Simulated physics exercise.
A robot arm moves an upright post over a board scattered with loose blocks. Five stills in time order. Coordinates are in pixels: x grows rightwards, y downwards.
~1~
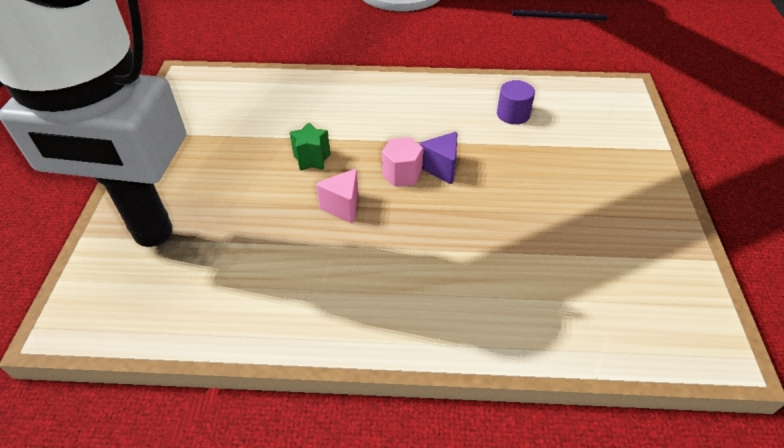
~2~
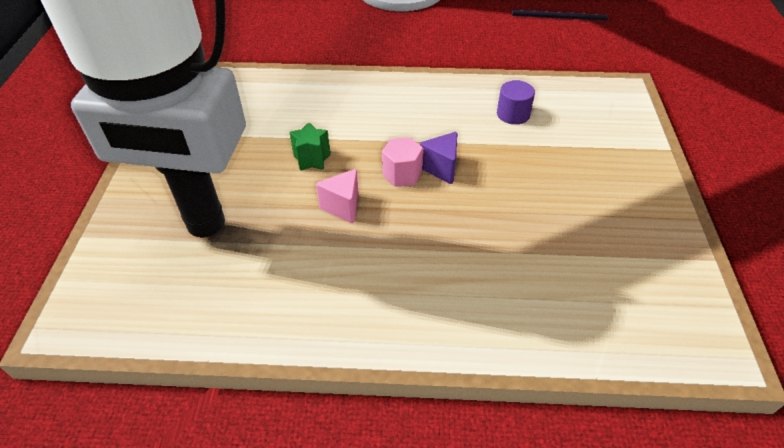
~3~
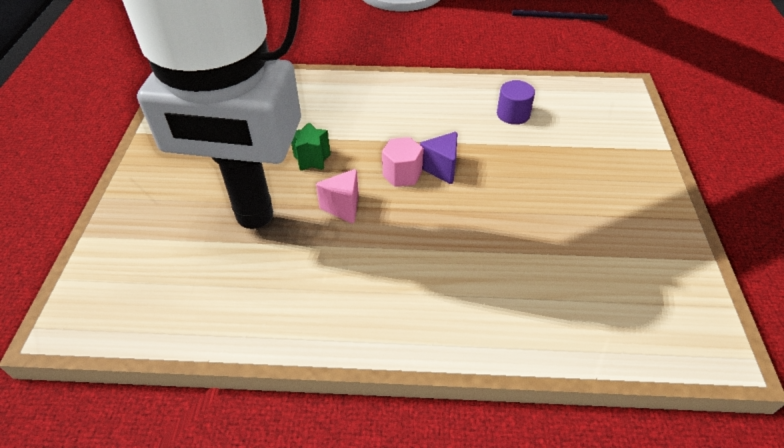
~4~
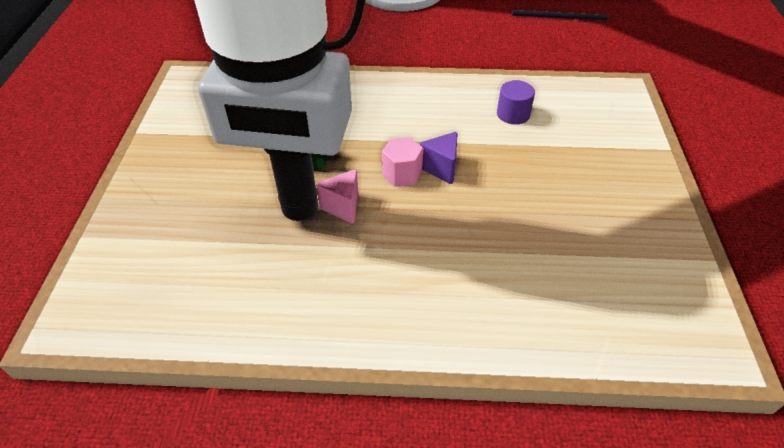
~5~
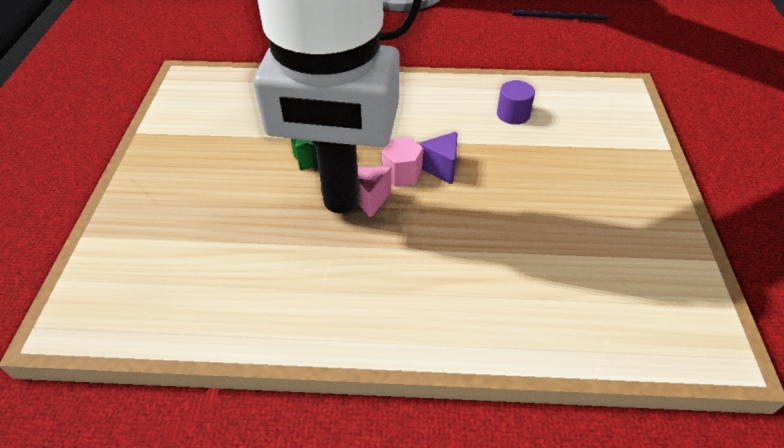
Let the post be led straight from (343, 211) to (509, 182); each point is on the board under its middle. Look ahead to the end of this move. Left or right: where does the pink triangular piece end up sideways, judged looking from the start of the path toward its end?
The answer is left: Facing from the path's start to its end, that's where the pink triangular piece shifts.
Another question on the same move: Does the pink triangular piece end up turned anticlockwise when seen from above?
Answer: Yes.
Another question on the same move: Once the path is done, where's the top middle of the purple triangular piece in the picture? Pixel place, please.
I'd say the purple triangular piece ends with its top centre at (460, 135).
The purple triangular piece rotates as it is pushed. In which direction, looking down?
The block turns counter-clockwise.
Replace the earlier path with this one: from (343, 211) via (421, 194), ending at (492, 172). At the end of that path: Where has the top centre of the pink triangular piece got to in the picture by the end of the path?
Pixel (516, 133).
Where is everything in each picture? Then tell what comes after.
Post tip at (154, 233); block tops, green star block at (308, 134); pink triangular piece at (341, 183); pink hexagon at (403, 149); purple triangular piece at (444, 144), in the first picture.
Post at (207, 224); blocks unchanged, in the second picture.
Post at (255, 216); blocks unchanged, in the third picture.
Post at (300, 208); blocks unchanged, in the fourth picture.
Post at (342, 201); green star block hidden; pink triangular piece at (369, 175); pink hexagon at (403, 149); purple triangular piece at (444, 144), in the fifth picture.
The first path, step by step. One third of the way, post at (400, 190); pink triangular piece at (426, 163); pink hexagon at (411, 141), turned 40° anticlockwise; purple triangular piece at (448, 139), turned 20° clockwise.
Two thirds of the way, post at (456, 180); pink triangular piece at (482, 153); pink hexagon at (412, 140), turned 50° anticlockwise; purple triangular piece at (459, 136), turned 40° anticlockwise.
At the end, post at (511, 172); green star block in place; pink triangular piece at (528, 140), turned 35° anticlockwise; pink hexagon at (412, 140), turned 50° anticlockwise; purple triangular piece at (460, 135), turned 45° anticlockwise.
